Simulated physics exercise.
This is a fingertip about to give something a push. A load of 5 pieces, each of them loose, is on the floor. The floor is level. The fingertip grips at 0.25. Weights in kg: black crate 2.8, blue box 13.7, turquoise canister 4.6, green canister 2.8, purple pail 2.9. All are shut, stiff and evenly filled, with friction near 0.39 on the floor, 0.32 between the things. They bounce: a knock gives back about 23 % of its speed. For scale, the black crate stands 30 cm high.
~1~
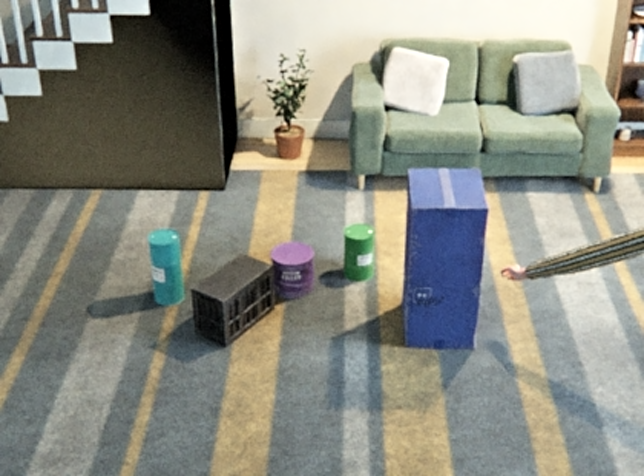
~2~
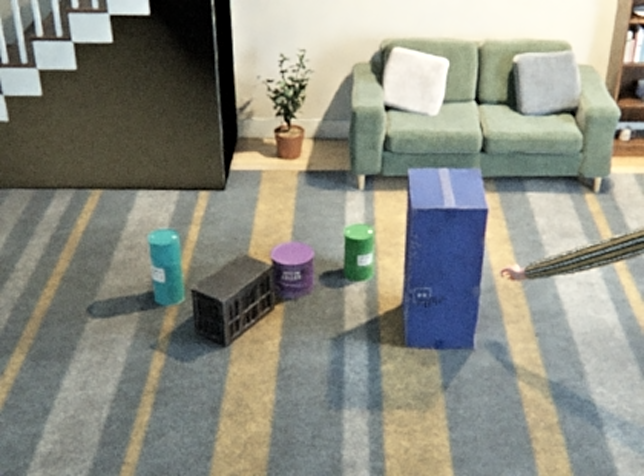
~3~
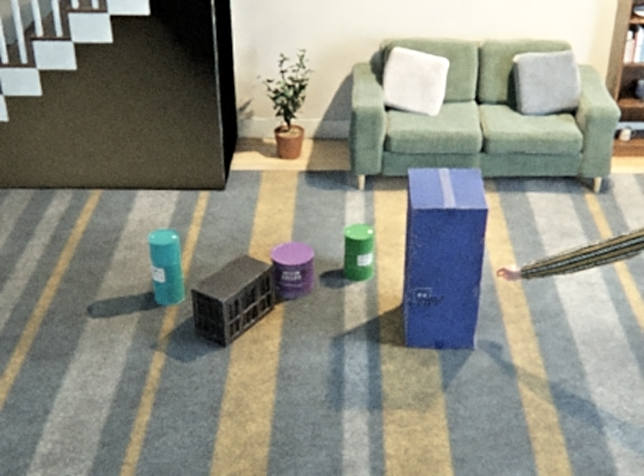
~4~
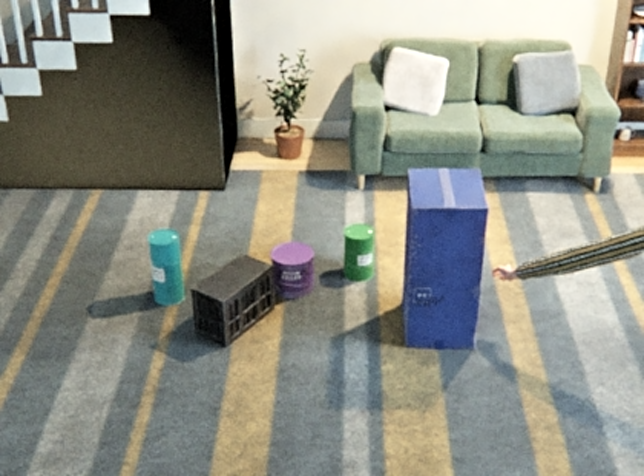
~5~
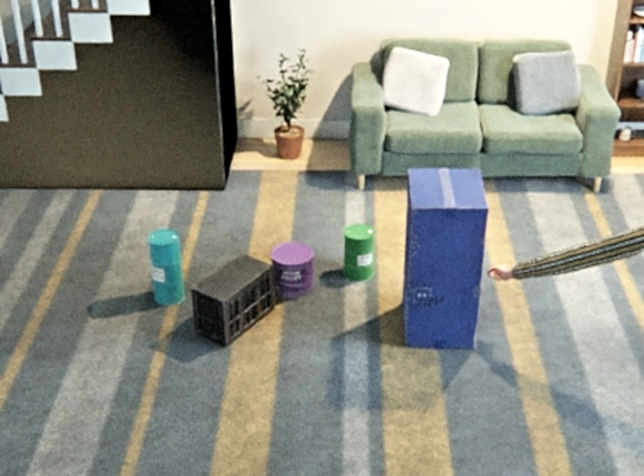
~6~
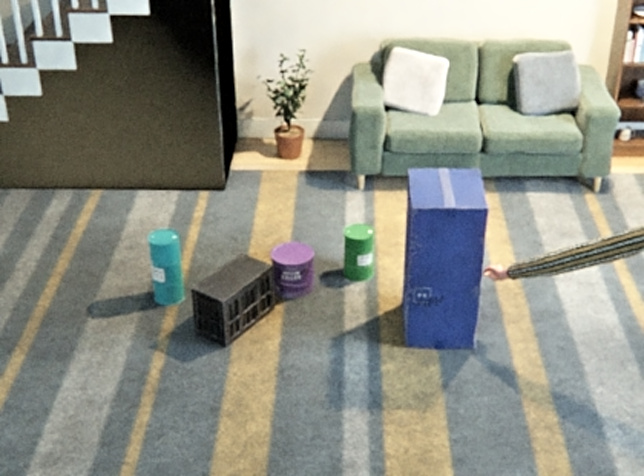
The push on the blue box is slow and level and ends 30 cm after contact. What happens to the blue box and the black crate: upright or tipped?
The blue box is still upright, the black crate is still upright.
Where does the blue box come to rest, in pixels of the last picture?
Near (384, 259).
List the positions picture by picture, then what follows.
In the first picture, hand has come 0 cm; blue box (442, 260); black crate (234, 299).
In the second picture, hand has come 0 cm; blue box (442, 260); purple pail (293, 270).
In the third picture, hand has come 2 cm; blue box (442, 260); green canister (359, 253).
In the fourth picture, hand has come 5 cm; blue box (442, 260); turquoise canister (167, 268).
In the fifth picture, hand has come 7 cm; blue box (442, 260); purple pail (293, 270).
In the sixth picture, hand has come 9 cm; blue box (442, 260); black crate (234, 299).
Then, 0.40 s later than the last frame, hand has come 18 cm; blue box 6 cm from its spot near (431, 260).
Then, 0.70 s later than the last frame, hand has come 25 cm; blue box 13 cm from its spot near (417, 259).
Then, 1.00 s later than the last frame, hand has come 32 cm; blue box 20 cm from its spot near (404, 259).
Then, 1.30 s later than the last frame, hand has come 39 cm; blue box 26 cm from its spot near (391, 259).
When it is over, not toppled but over 14 cm from the start, blue box; the other 4 within 14 cm of the start. End places, in pixels of the last picture, blue box near (384, 259), black crate near (234, 299).
